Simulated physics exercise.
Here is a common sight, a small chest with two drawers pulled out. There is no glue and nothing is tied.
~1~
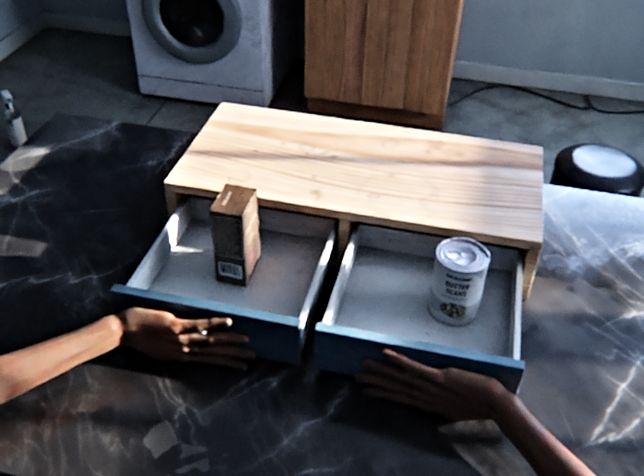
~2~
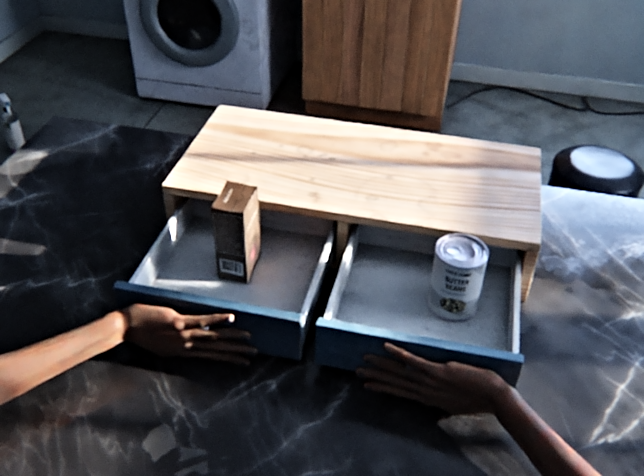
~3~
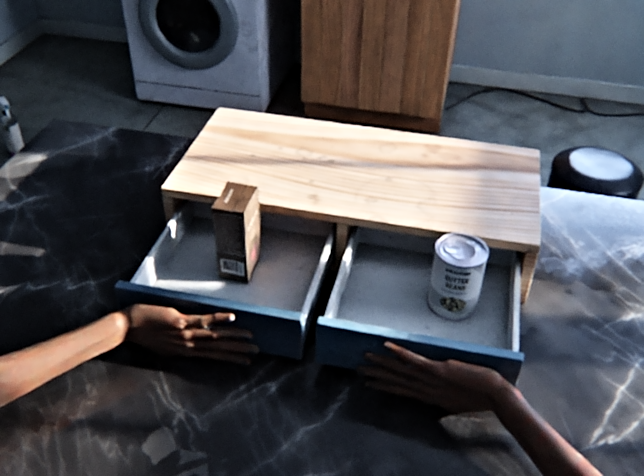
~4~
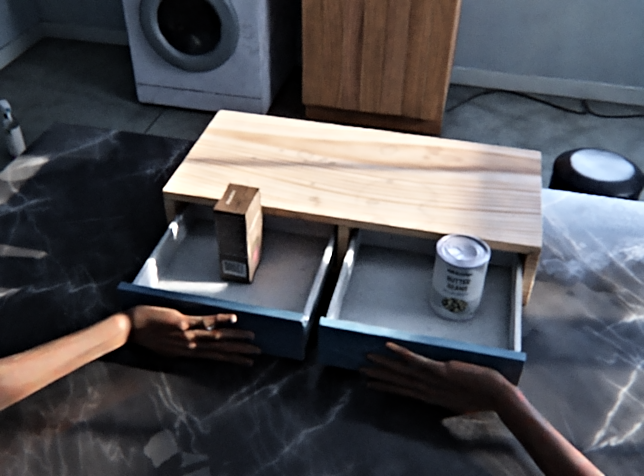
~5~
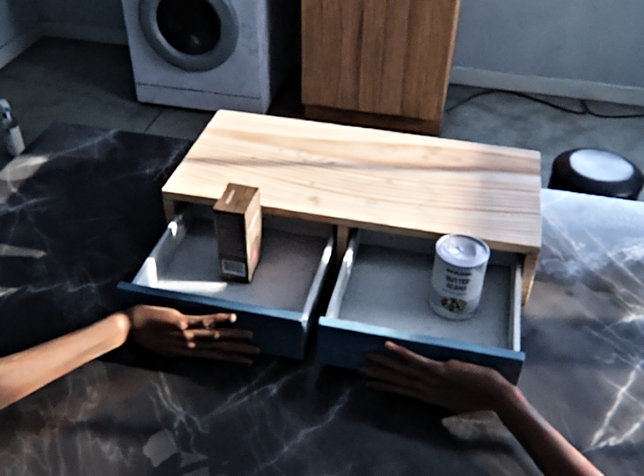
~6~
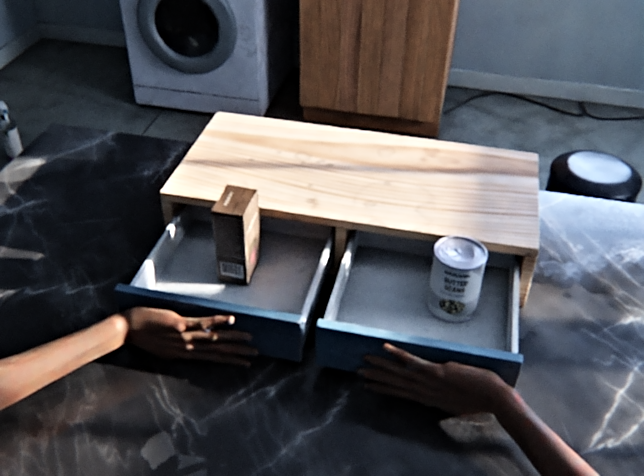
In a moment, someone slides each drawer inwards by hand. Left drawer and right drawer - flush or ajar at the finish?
Finish - left drawer ajar; right drawer ajar.
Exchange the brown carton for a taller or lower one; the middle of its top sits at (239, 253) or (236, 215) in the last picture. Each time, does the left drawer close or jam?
Lab note - left drawer: Fully closed; held open.
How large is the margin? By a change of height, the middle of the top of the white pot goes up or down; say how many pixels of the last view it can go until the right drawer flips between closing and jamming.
Near 20 pixels, heading down.
Then, 0.30 s after the last picture, left drawer starting in; right drawer starting in.
Then, 0.46 s after the last picture, left drawer about half in; right drawer about half in.
At rest, the left drawer will not close; the right drawer will not close.
